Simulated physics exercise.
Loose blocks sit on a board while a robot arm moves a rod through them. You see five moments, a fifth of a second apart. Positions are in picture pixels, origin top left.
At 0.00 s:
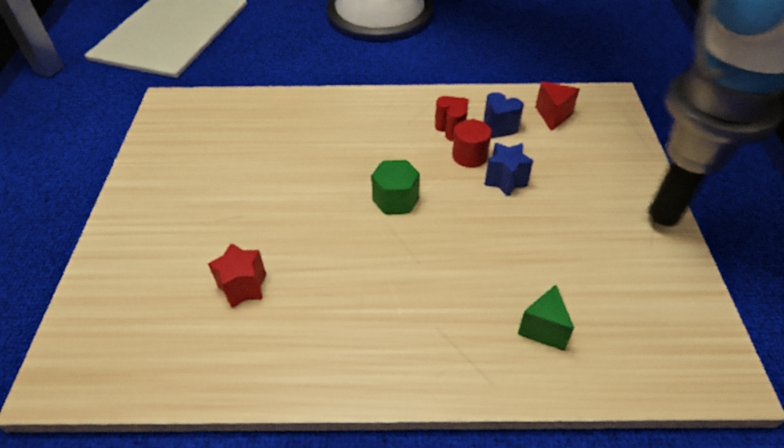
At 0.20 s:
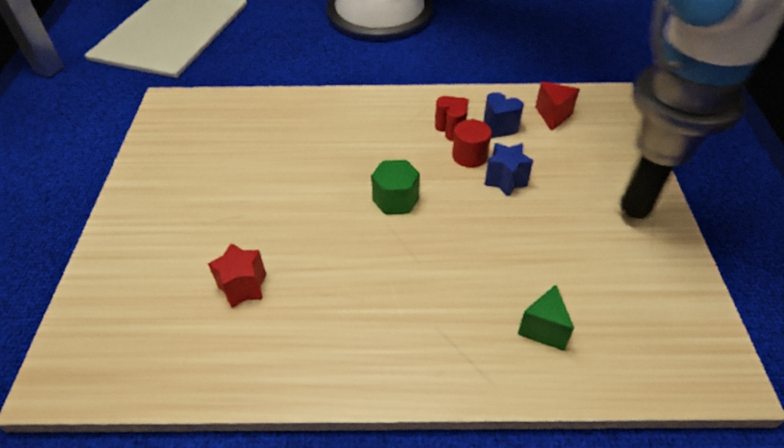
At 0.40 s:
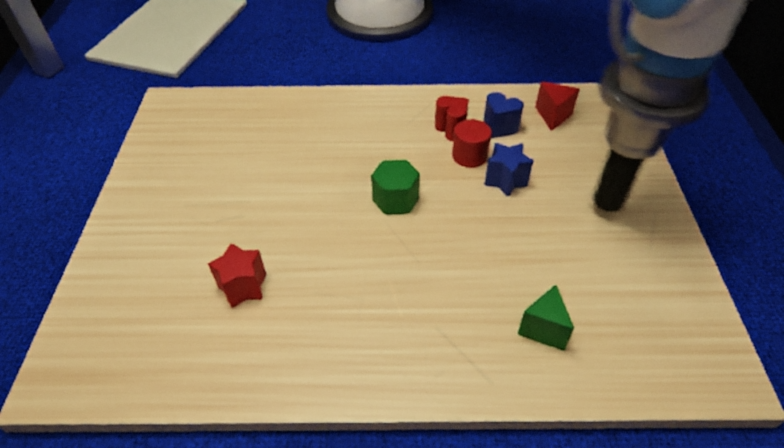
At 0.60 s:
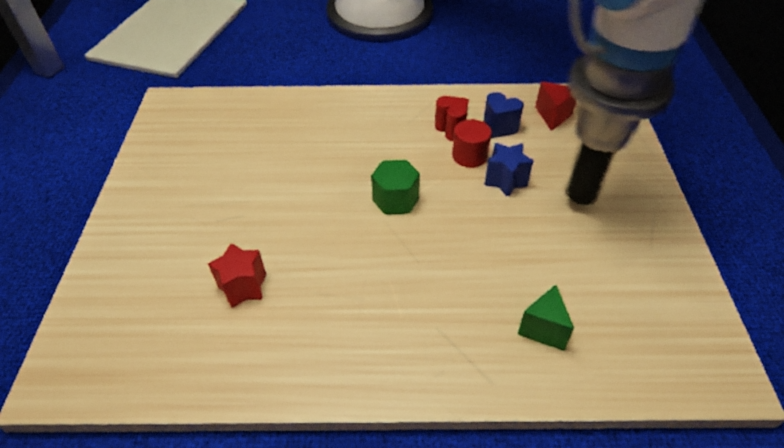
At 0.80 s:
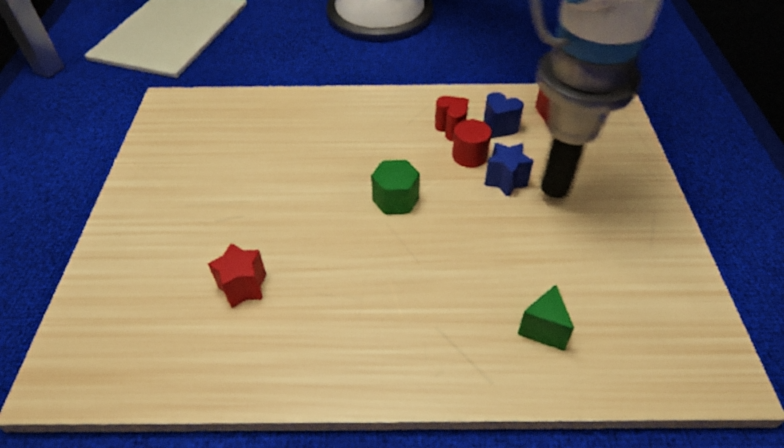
In this clip, a robot arm moves a dark-tipped rod leftward from the right side of a wooden board toward a blue star block, while the red, green and blue blocks stay still.
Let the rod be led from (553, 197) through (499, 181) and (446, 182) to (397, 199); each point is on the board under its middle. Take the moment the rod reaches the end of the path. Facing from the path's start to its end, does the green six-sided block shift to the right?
In short: No.
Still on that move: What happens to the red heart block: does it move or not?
It is moved from its place.
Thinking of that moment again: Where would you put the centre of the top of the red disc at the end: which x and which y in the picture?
It is going to be at (439, 121).
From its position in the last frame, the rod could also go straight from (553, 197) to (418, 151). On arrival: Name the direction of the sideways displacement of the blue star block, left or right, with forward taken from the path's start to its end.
Shifts left.
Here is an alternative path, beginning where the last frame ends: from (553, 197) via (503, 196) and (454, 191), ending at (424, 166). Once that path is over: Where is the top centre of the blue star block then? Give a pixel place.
It comes to (489, 150).
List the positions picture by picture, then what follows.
The first frame shows rod tip at (664, 215); block tops, green six-sided block at (395, 174); red heart block at (454, 104); red disc at (473, 130); blue star block at (511, 155).
The second frame shows rod at (636, 208); blocks unchanged.
The third frame shows rod at (608, 201); blocks unchanged.
The fourth frame shows rod at (581, 194); blocks unchanged.
The fifth frame shows rod at (555, 188); green six-sided block at (395, 174); red heart block at (454, 104); red disc at (473, 130); blue star block at (511, 155).
The first path, step by step. One third of the way, rod at (500, 172); red heart block at (452, 101); red disc at (456, 125); blue star block at (469, 148), turned 25° anticlockwise.
Two thirds of the way, rod at (446, 173); red heart block at (450, 99), turned 15° clockwise; red disc at (439, 121); blue star block at (420, 147), turned 30° anticlockwise.
At the end, rod at (397, 190); green six-sided block at (362, 185); red heart block at (450, 99), turned 15° clockwise; red disc at (439, 121); blue star block at (401, 146), turned 15° clockwise.
